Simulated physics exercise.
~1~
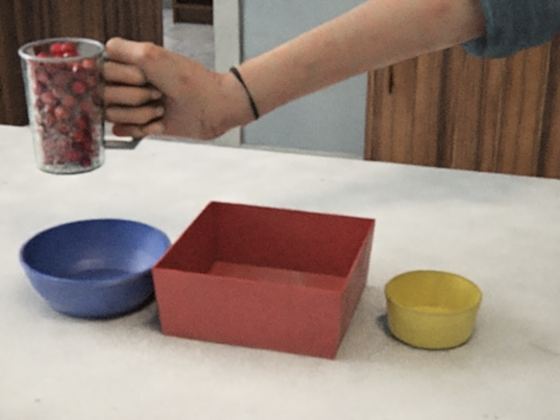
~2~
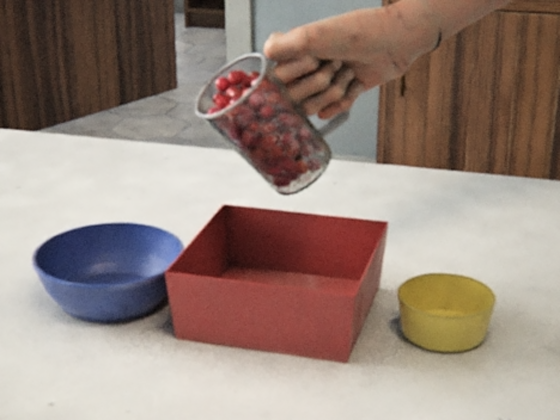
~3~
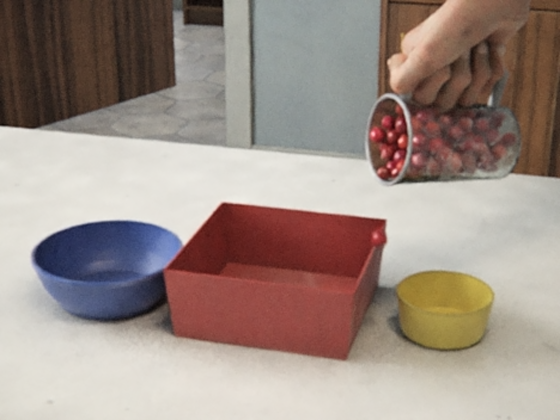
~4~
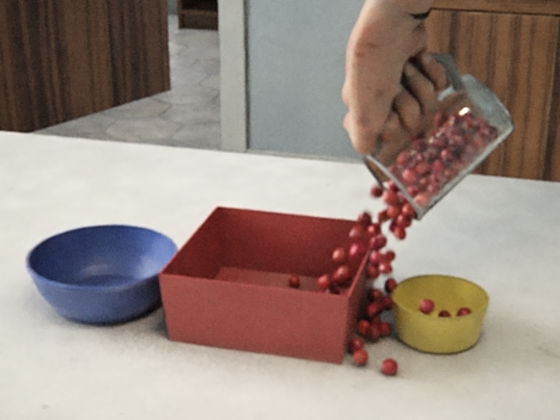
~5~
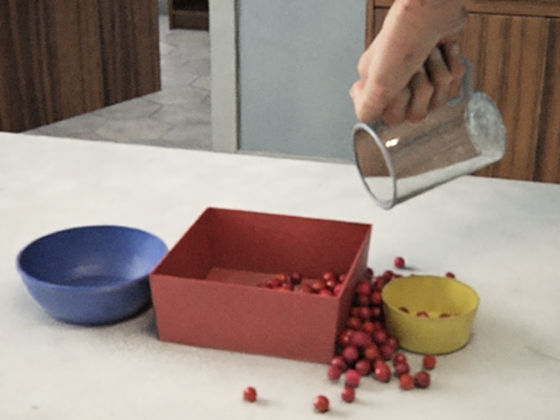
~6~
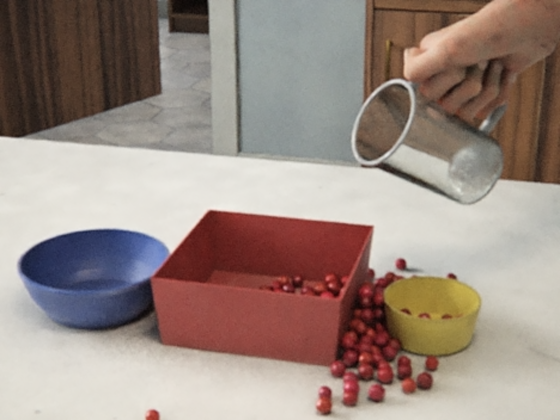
On a pale tabletop, a hand tips cranberries from a clear mug between a red tin and yellow dish, many scattering outside.
